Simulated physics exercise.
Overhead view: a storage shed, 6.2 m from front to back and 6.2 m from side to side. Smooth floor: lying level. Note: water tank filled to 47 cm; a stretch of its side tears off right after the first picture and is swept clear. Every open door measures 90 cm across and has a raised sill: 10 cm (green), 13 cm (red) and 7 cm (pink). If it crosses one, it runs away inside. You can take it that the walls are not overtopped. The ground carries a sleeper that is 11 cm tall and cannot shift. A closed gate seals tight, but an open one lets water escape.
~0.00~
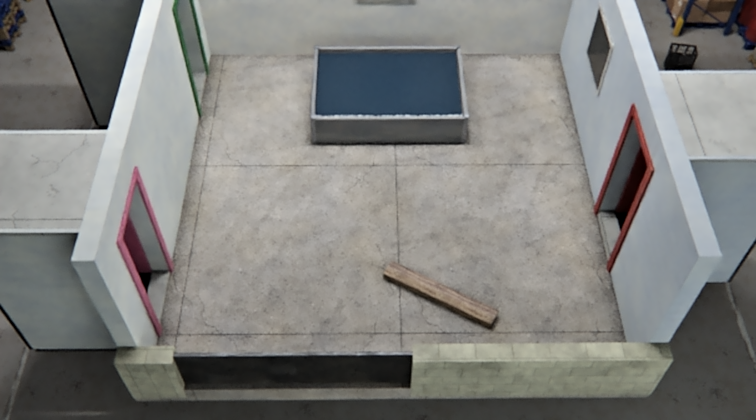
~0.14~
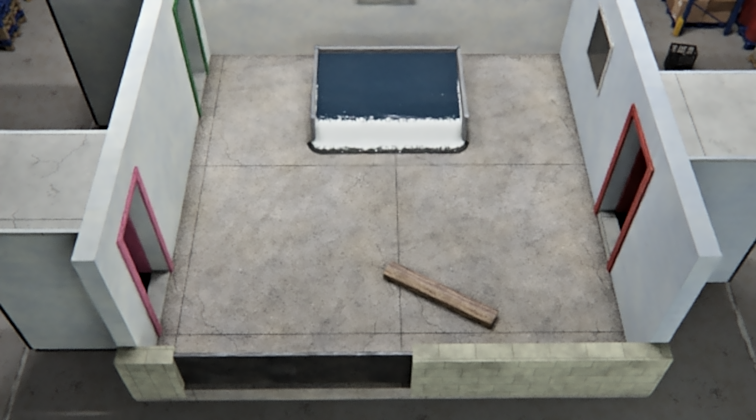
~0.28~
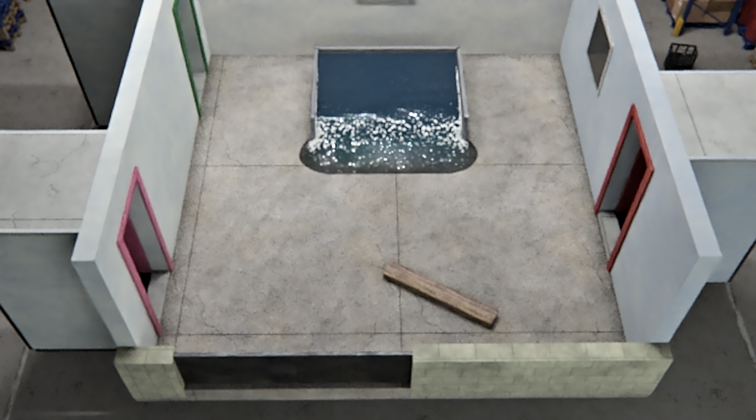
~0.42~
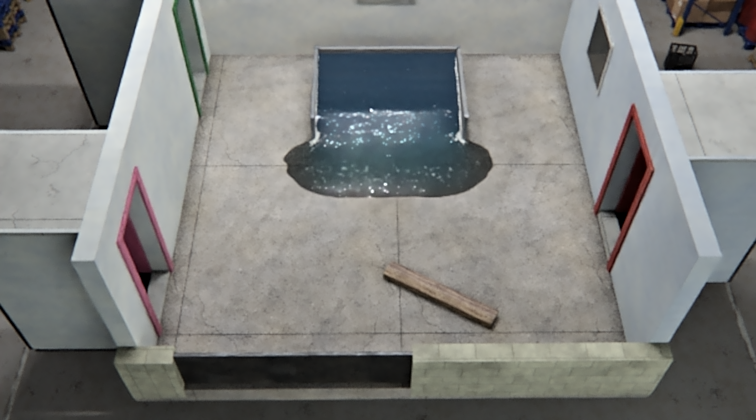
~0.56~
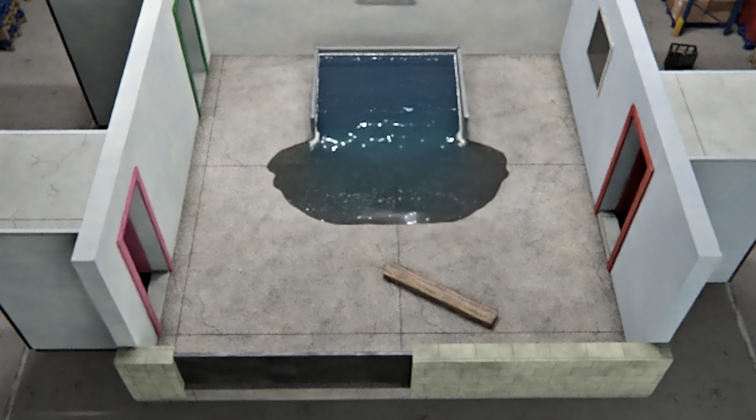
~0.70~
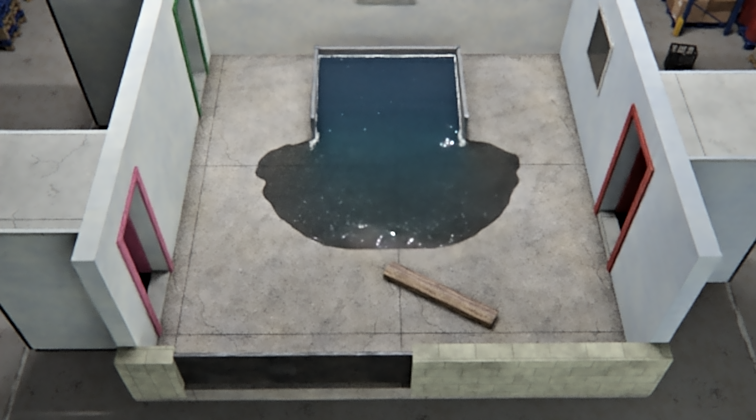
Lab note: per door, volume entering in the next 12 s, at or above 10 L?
Per door: Green door below; red door below; pink door at or above.
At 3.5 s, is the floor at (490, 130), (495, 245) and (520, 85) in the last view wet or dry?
Going through the three points: Not yet touched, then awash, then not yet touched.
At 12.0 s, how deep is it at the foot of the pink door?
Close to 5.0 cm of depth.
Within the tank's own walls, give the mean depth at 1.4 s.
Some 22 cm on average.
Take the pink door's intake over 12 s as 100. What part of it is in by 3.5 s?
Some 0 in a hundred.
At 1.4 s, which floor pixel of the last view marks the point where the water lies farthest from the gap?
That would be close to (334, 359).
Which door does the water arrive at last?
I'd go with the green one.
After 1.4 s water covers 40 % of the floor and is deepest (23 cm) near (425, 277); green door not reached, red door not reached, pink door not reached.
After 2.2 s water covers 60 % of the floor and is deepest (22 cm) near (334, 371); green door not reached, red door 3 cm at the sill, 0 L in, pink door not reached.
After 3.5 s water covers 60 % of the floor and is deepest (25 cm) near (153, 373); green door not reached, red door 4 cm at the sill, 0 L in, pink door 11 cm at the sill, 0 L in.
After 7.0 s water covers 90 % of the floor and is deepest (10 cm) near (374, 236); green door 2 cm at the sill, 0 L in, red door 7 cm at the sill, 0 L in, pink door 6 cm at the sill, 31 L in.
After 12.0 s water covers 100 % of the floor and is deepest (10 cm) near (249, 71); green door 7 cm at the sill, 0 L in, red door 4 cm at the sill, 0 L in, pink door 5 cm at the sill, 31 L in.
